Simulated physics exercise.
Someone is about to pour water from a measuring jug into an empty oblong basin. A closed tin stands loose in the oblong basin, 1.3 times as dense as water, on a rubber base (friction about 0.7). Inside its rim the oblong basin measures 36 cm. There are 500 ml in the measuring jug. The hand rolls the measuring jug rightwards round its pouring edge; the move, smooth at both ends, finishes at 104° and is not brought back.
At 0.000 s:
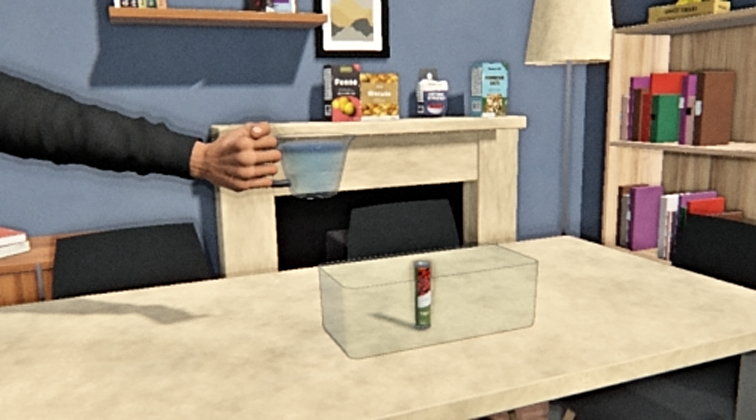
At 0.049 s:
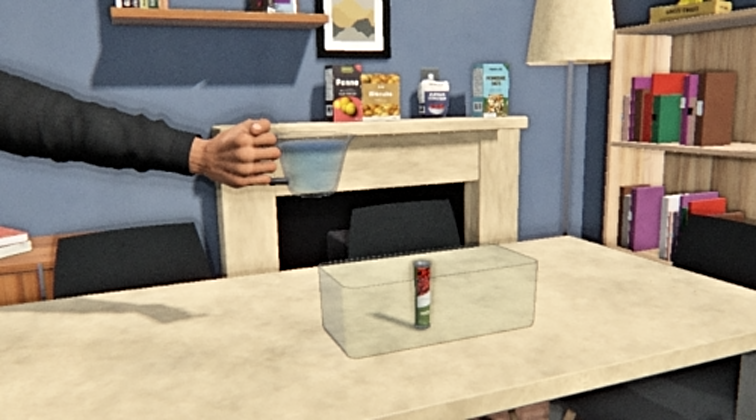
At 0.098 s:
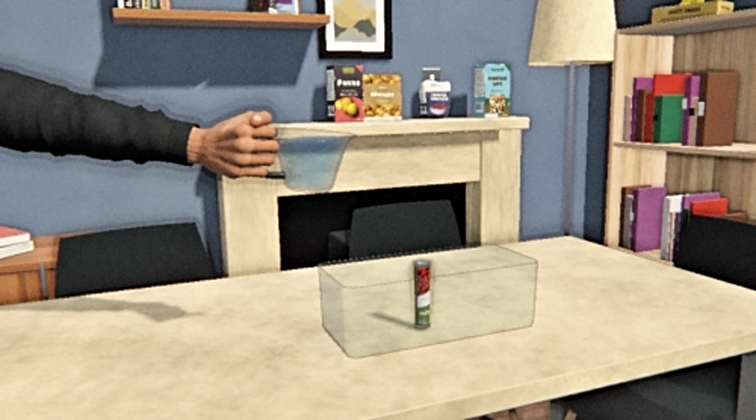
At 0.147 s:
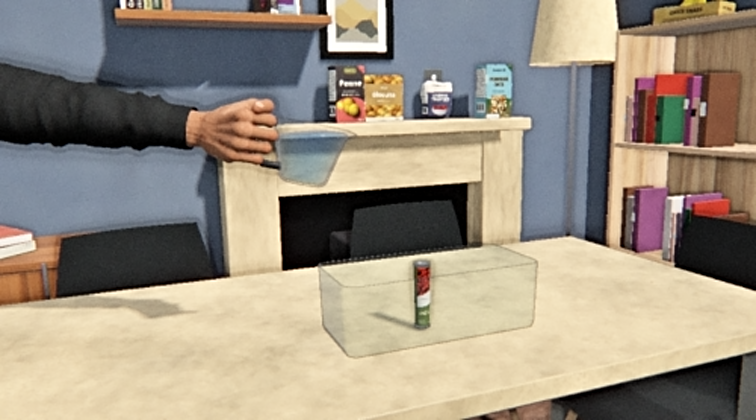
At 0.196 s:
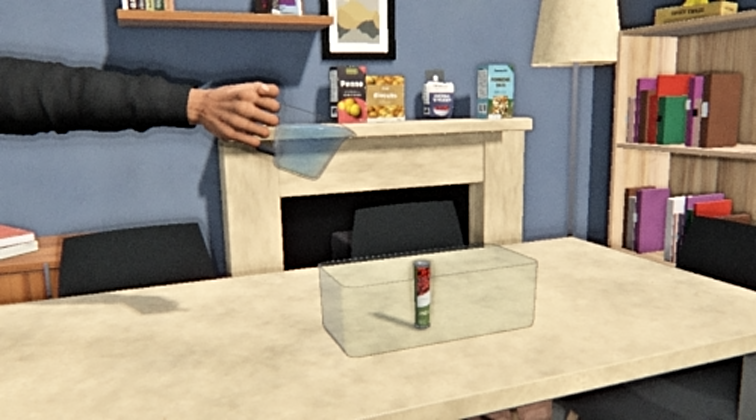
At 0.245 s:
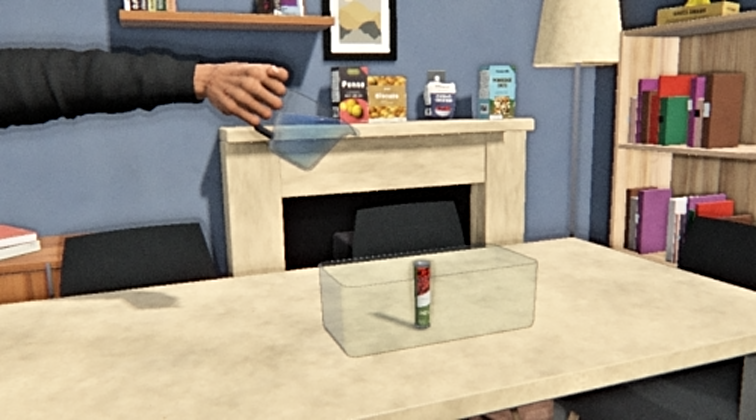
A hand tilting a clear jug of bluish water rightwards above a table, where a small tin stands in a transparent basin.
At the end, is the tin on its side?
The tin keeps standing.
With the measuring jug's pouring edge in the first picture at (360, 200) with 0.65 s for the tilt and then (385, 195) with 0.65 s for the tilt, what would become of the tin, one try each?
First it topples; then it remains upright.
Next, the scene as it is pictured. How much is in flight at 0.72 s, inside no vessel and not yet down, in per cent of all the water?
Some 38 per cent.
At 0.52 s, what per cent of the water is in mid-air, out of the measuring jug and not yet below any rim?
Near 54 in a hundred.
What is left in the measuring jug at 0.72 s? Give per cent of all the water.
Near 2 in a hundred.
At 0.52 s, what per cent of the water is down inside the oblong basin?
Near 4 in a hundred.
By 0.52 s the tilt is 93° and 43 per cent is still to pour; the tin stands where it began.
By 0.72 s the tilt is 104° and 2 per cent is still to pour; the tin stands where it began.
By 0.92 s the tilt is 104° and 0 per cent is still to pour; the tin stands where it began.
By 1.15 s the tilt is 104° and 0 per cent is still to pour; the tin stands where it began.
At rest the tin stands where it began.
